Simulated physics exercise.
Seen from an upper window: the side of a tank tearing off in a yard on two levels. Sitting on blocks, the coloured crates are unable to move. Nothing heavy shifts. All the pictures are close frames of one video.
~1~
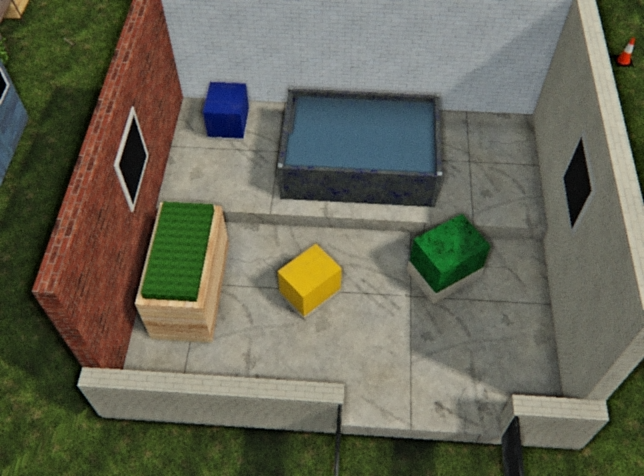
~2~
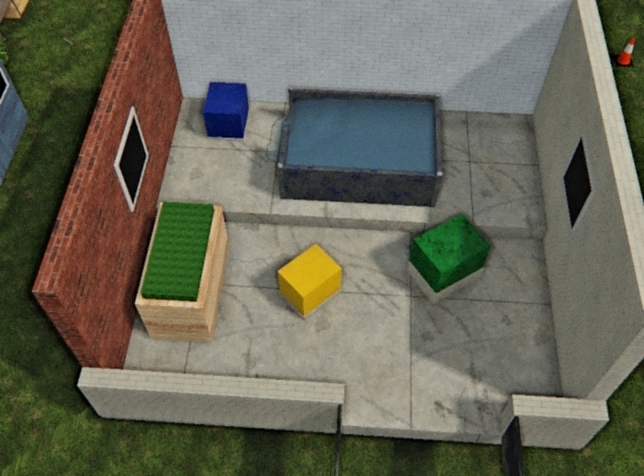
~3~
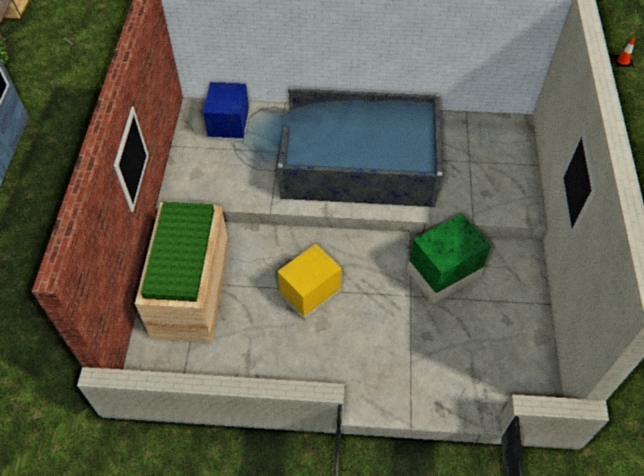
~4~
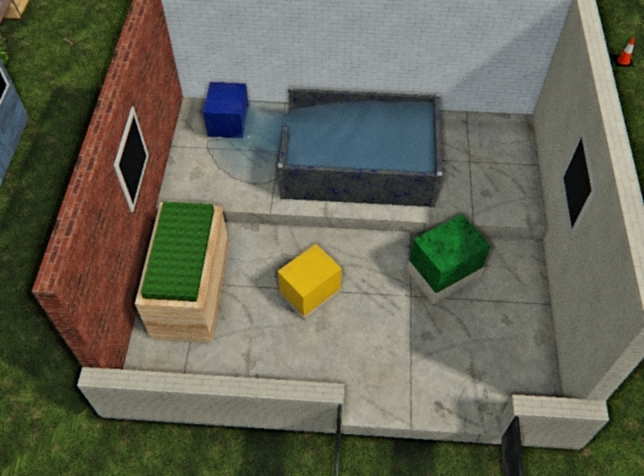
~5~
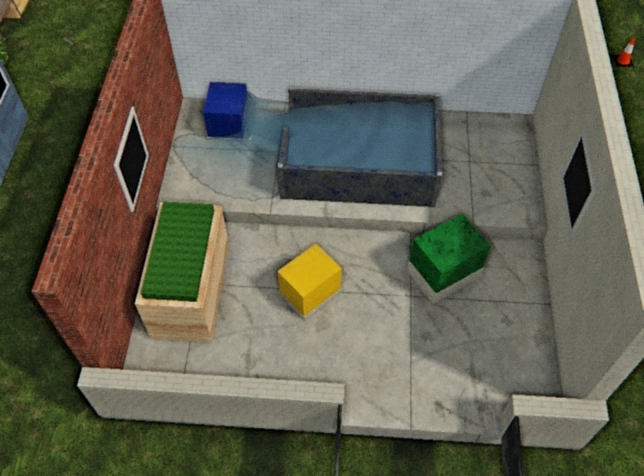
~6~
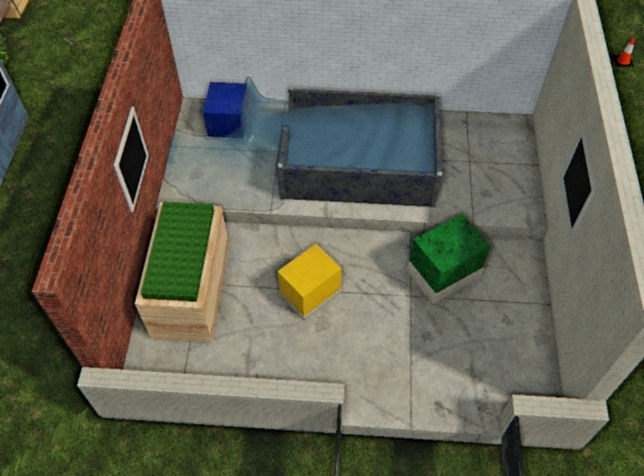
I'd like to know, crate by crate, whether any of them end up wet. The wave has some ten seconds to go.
Here is how they end up: The green crate is left dry; the blue crate gets wet; the yellow crate gets wet.
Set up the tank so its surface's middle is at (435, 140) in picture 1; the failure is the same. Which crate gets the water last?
My pick is the one in green.
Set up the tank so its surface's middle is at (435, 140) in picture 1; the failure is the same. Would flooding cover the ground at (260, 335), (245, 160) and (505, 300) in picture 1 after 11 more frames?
As listed: Free of water, covered, no water.
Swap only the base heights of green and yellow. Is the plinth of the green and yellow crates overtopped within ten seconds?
Taking them in turn, the green crate is drenched, then the yellow crate stays clear.
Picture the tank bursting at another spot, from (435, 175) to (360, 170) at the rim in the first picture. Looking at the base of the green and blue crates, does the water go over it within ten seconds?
First the green crate: It gets reached; then the blue crate: It is never reached.
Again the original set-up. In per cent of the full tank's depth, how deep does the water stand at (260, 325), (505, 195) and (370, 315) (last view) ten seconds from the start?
In order: Roughly 6, 4 and 10 in a hundred.
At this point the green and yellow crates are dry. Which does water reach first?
That is the yellow one.
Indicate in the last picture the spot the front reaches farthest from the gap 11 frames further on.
The farthest wet spot is near (119, 392).
A moment on, water covers 20 % of the floor; the green crate not reached, the blue crate water round its plinth, the yellow crate not reached.
Next, water covers 30 % of the floor; the green crate not reached, the blue crate water round its plinth, the yellow crate not reached.
Then, water covers 50 % of the floor; the green crate not reached, the blue crate water round its plinth, the yellow crate water round its plinth.
Later, water covers 95 % of the floor; the green crate water round its plinth, the blue crate water round its plinth, the yellow crate water round its plinth.
In the end, water covers 95 % of the floor; the green crate stayed above the water, the blue crate was topped, the yellow crate was topped.
